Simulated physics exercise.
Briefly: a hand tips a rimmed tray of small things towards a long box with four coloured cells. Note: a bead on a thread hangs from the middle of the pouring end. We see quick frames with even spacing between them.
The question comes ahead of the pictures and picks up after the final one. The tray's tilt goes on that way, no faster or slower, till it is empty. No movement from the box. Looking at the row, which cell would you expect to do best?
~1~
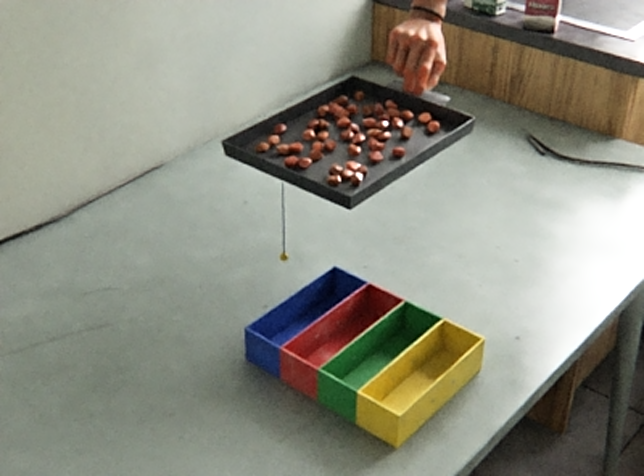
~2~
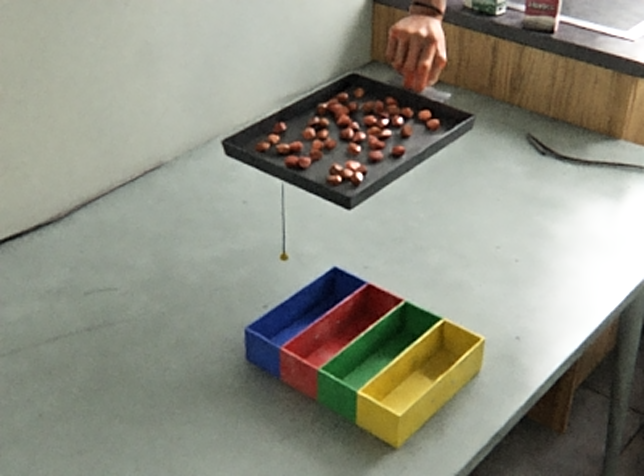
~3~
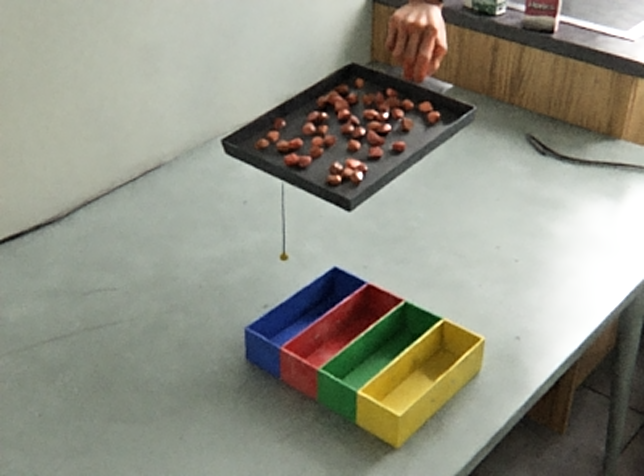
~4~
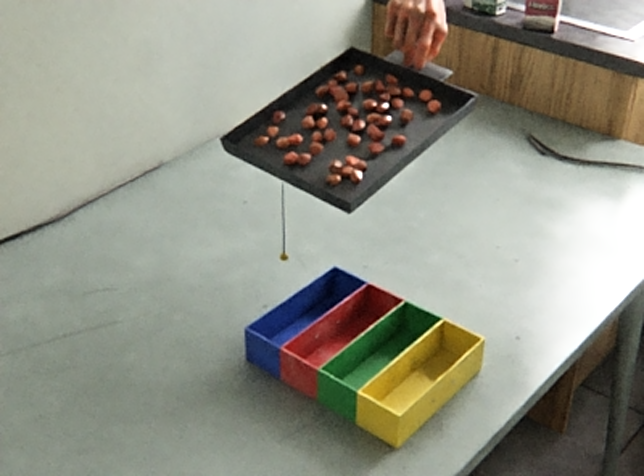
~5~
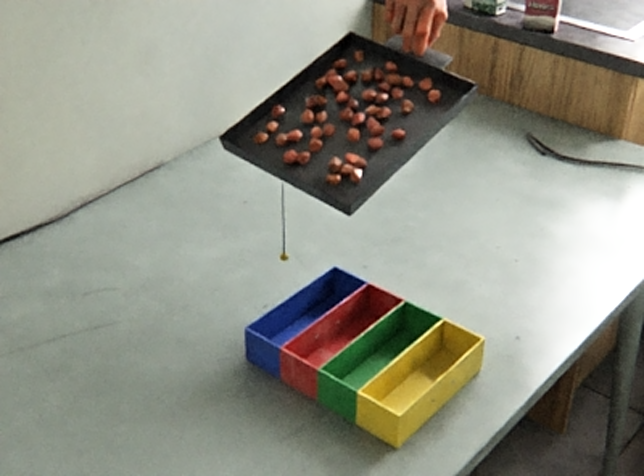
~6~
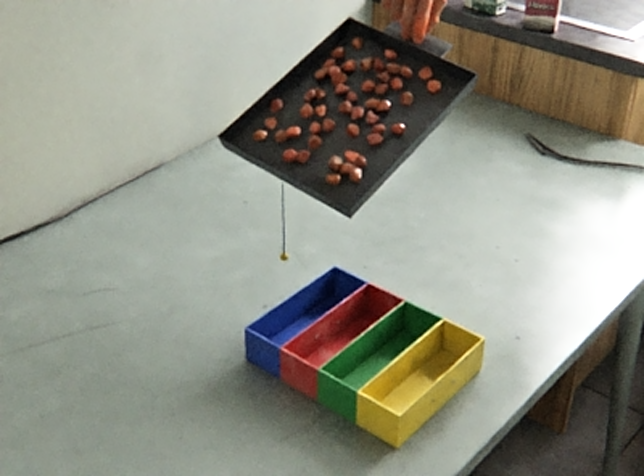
I would expect the blue cell to do best.
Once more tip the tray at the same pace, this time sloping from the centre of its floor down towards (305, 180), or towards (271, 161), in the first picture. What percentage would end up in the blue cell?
Case one near 30 %; case two near 0 %.
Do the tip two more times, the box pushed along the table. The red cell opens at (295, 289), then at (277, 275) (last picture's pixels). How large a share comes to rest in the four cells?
Around 100 per cent for the first position, around 100 per cent for the second.
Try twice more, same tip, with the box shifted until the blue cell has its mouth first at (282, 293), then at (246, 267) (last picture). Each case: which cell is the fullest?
First place: The cell in red; second place: That green cell.
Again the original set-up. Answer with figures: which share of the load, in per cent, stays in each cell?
Blue cell some 60; red cell some 30; green cell some 0; yellow cell some 0.
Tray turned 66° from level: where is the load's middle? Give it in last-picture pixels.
In the last view, the load is centred near (325, 177).
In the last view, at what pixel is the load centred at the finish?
Once it all stops, the middle lies near (308, 335).
Soon after the last picture, tray tipped steeply; all on the tray.
A little later, tray tipped past a quarter turn; about a third on the tray; about a quarter in the blue cell; a small part in the red cell; about a quarter falling or outside the box.
Later still, tray tipped past a quarter turn; about two thirds in the blue cell; about a quarter in the red cell; a small part falling or outside the box.
At rest, tray tipped past a quarter turn; about two thirds in the blue cell; about a quarter in the red cell; none in the yellow cell; none in the green cell; a small part outside the box.
